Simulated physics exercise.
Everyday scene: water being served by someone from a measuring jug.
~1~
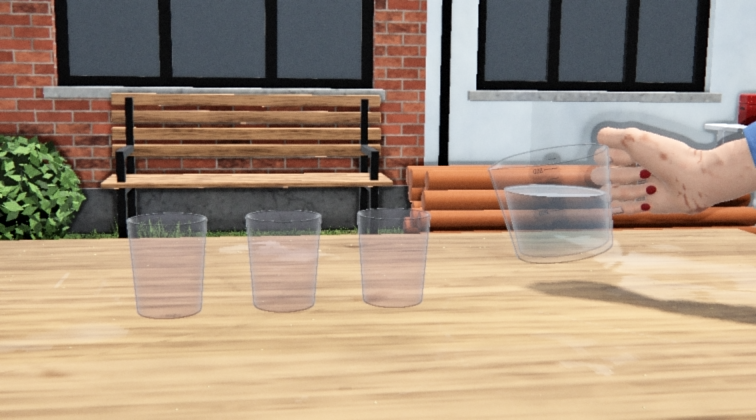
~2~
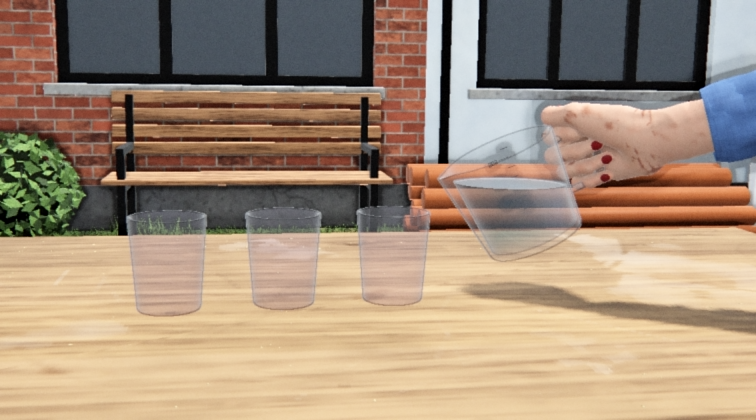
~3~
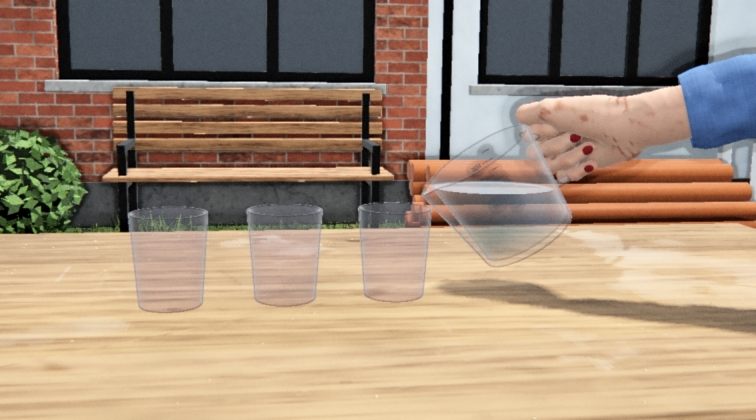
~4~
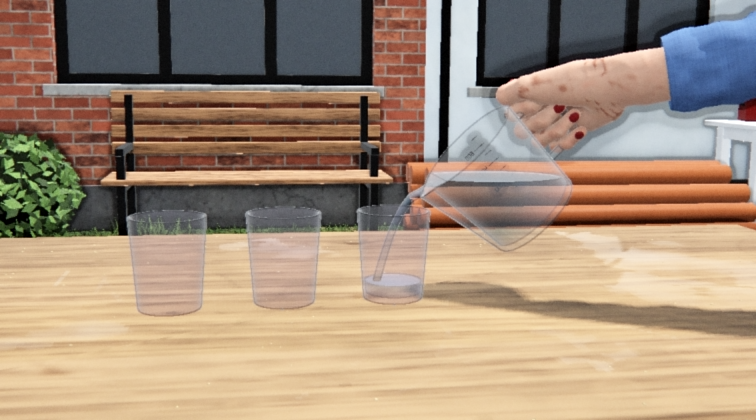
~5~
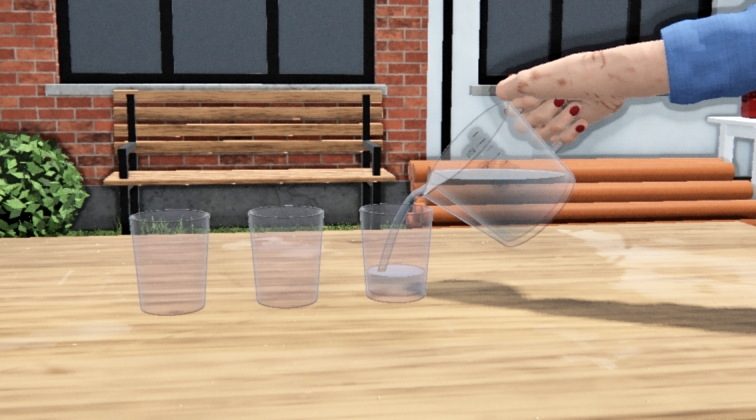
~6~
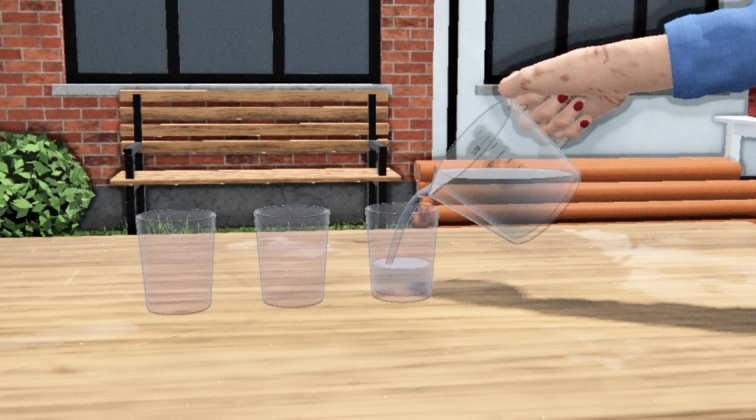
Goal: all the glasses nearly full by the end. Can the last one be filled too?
The supply dwindles too soon.
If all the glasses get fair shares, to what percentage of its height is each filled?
Some 65 in a hundred.
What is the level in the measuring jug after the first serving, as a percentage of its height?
Roughly 30 %.
Next, the first is about two thirds full.
After that, the first is done and the measuring jug has about half of its load.
Finally, the measuring jug is empty with one filled and the next at nearly all of a serving.
